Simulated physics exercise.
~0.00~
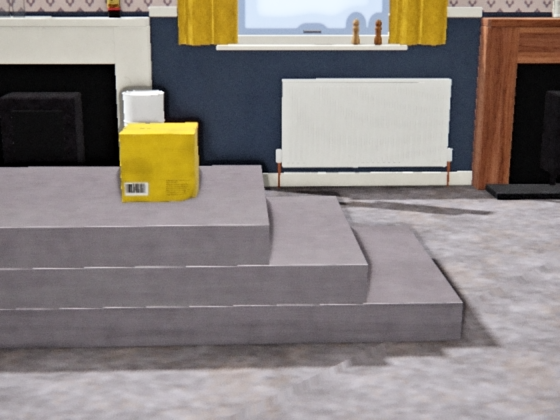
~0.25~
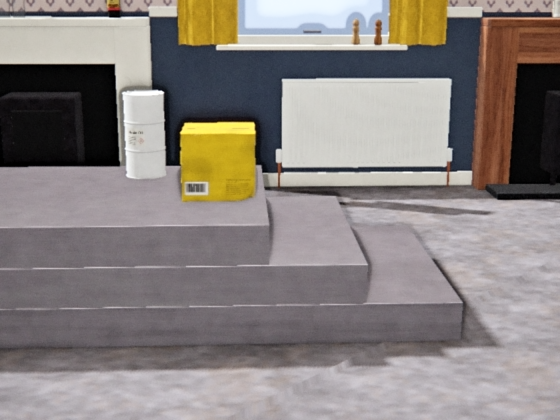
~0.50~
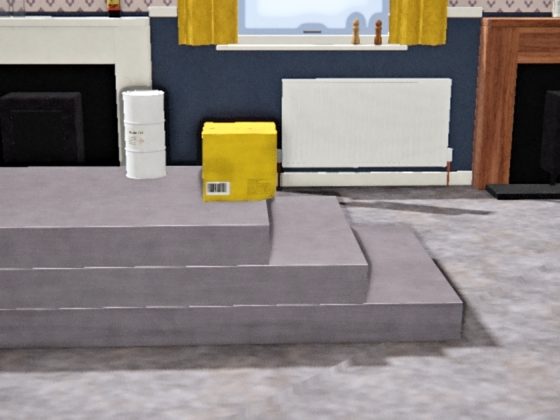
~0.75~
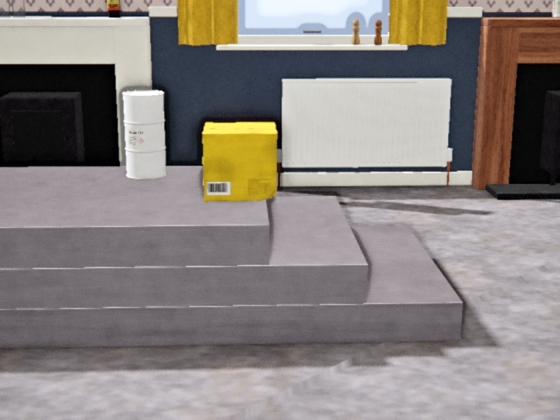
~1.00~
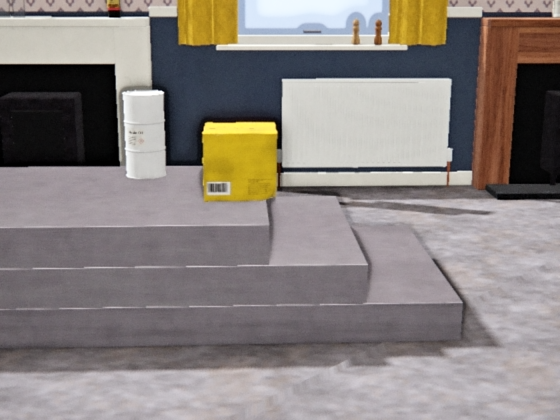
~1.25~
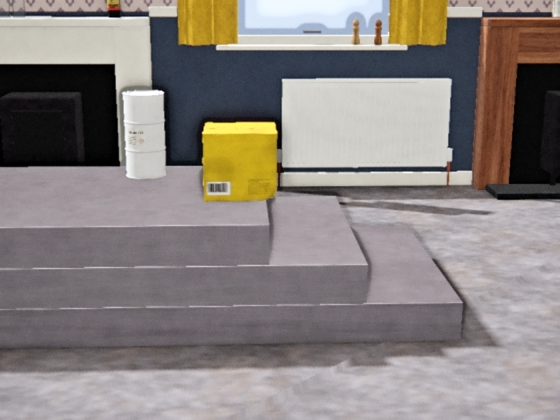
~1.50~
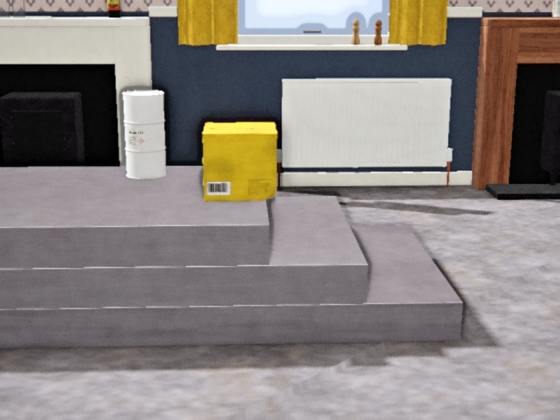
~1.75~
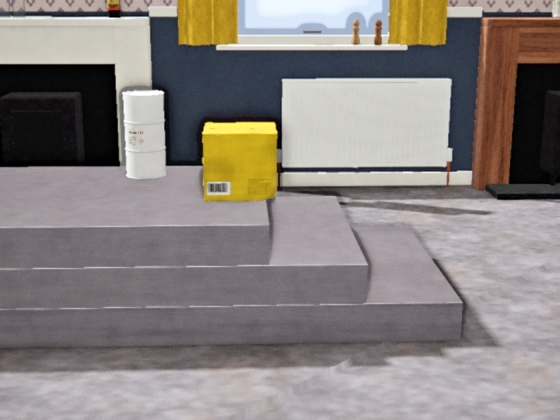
Yellow box sliding right across the top of grey steps, past a white canister, and stopping near the edge of the landing.
